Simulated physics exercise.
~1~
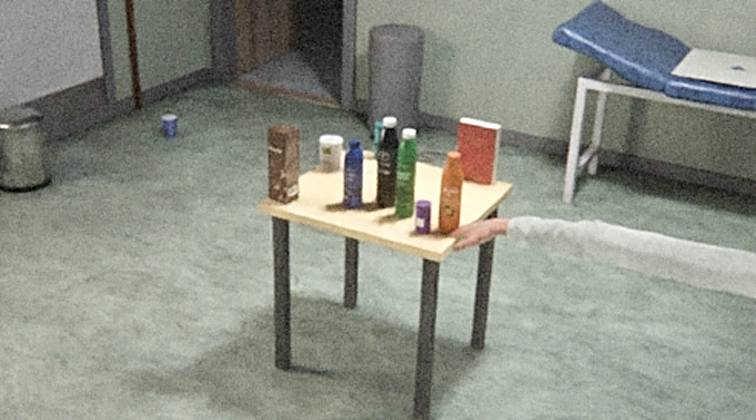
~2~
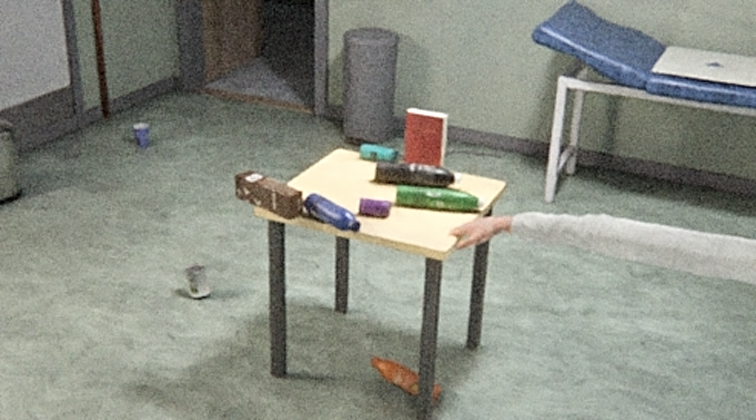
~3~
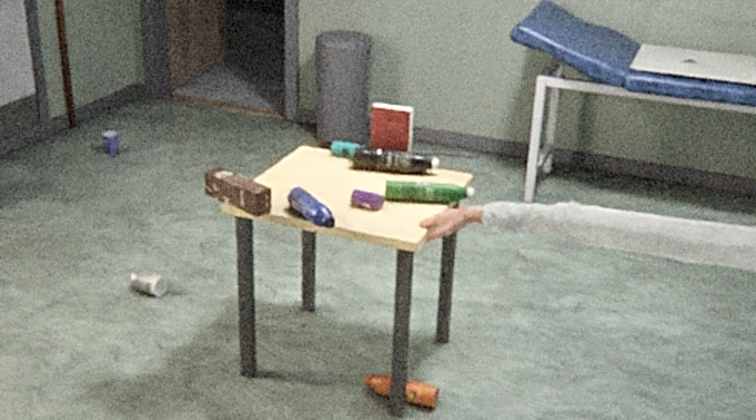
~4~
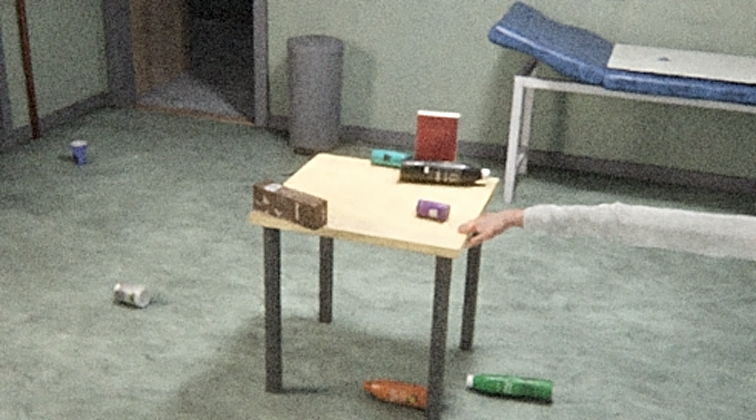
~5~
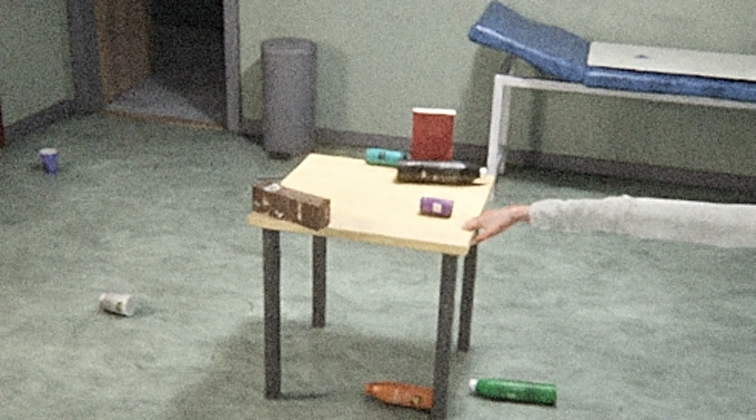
A hand jerking a small table side to side, toppling bottles and containers, several landing on the floor, a red book still upright.
